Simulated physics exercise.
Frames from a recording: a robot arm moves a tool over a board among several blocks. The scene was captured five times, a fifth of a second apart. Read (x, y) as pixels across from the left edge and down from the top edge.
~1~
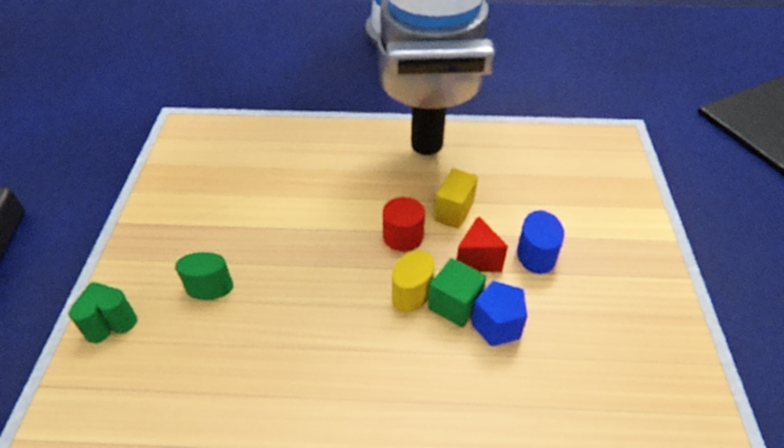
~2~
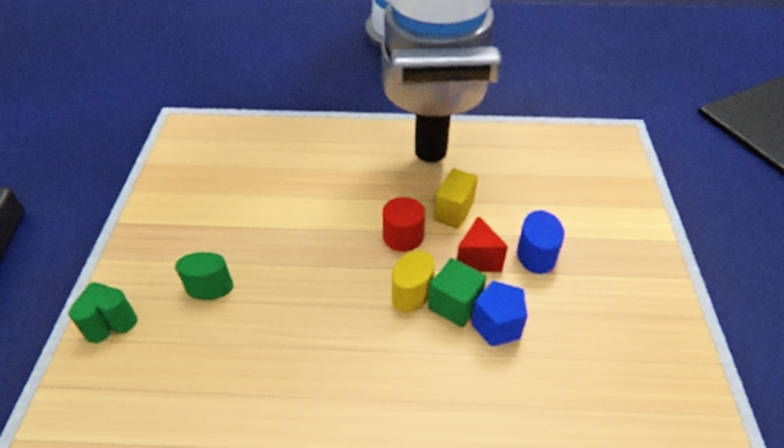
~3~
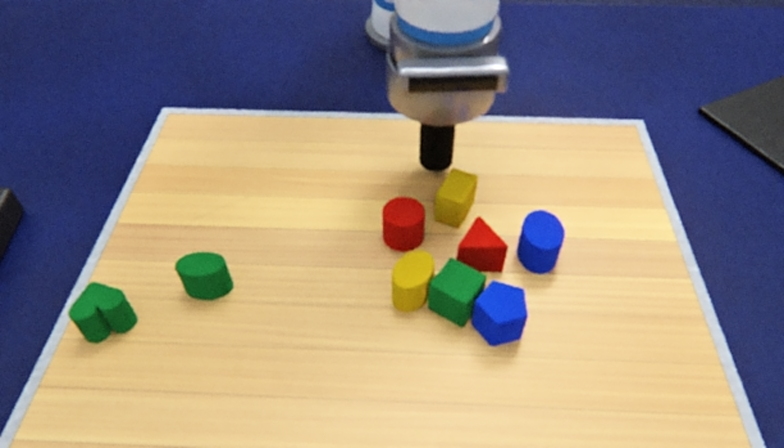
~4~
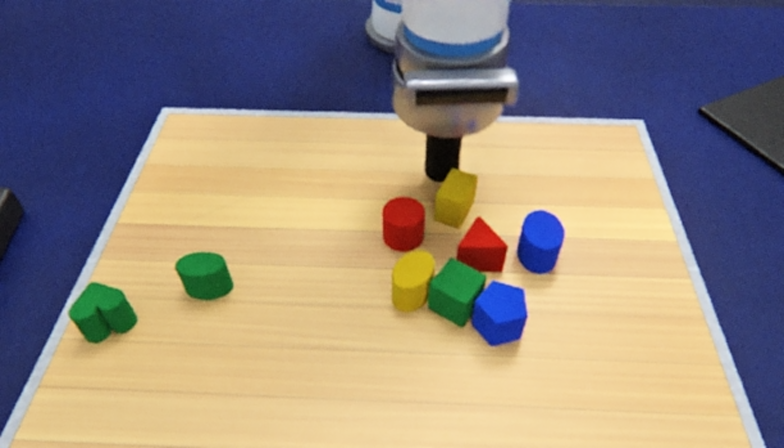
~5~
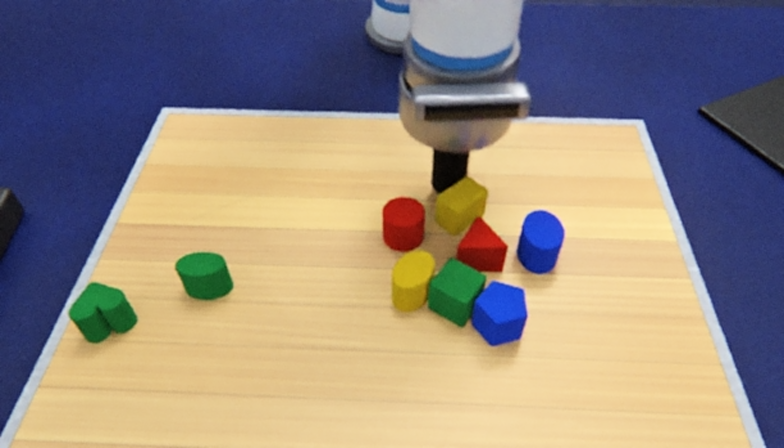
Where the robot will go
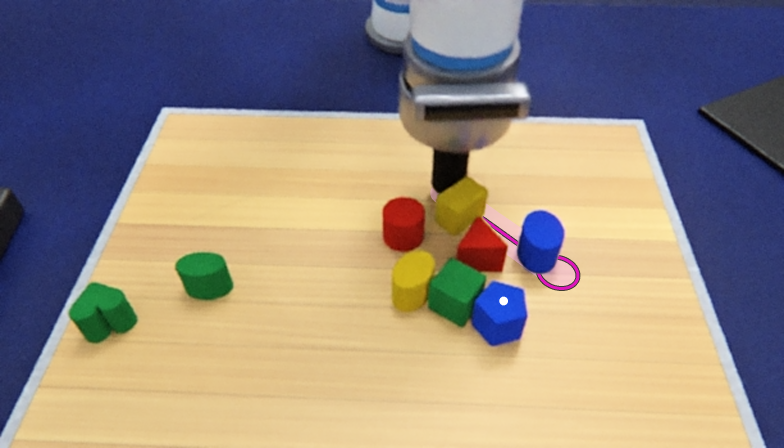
A light wooden board edged in pale trim lies on a deep blue surface, seen from above at an angle by a still camera. Red, yellow, green and blue blocks cluster right of centre, with two green pieces at left. A robot arm's black tool moves toward the viewer and slightly right from the far edge, then nudges and turns the yellow block nearest it.
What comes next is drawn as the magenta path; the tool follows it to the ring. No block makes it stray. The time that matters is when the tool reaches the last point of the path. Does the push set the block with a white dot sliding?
Yes, it checks out.
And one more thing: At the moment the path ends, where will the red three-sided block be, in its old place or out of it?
The red three-sided block will not stay where it is.
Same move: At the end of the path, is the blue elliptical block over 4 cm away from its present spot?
Yes.
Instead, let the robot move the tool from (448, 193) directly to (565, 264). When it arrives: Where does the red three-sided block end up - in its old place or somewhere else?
By the end it has moved.
Path on the board, in a line from (448, 193) to (558, 272); the dot is on the blue five-sided block.
What follows on the original path. One third of the way, tool (484, 209); yellow rectangular block (481, 217), turned 60° clockwise; red three-sided block (484, 251).
Two thirds of the way, tool (522, 236); yellow rectangular block (506, 240), turned 80° clockwise; red three-sided block (486, 270), turned 45° clockwise; blue five-sided block (503, 313); blue elliptical block (563, 241).
At the end, tool (561, 263); yellow rectangular block (508, 242), turned 90° clockwise; red three-sided block (486, 271), turned 45° clockwise; blue five-sided block (503, 315), turned 15° anticlockwise; blue elliptical block (608, 270).
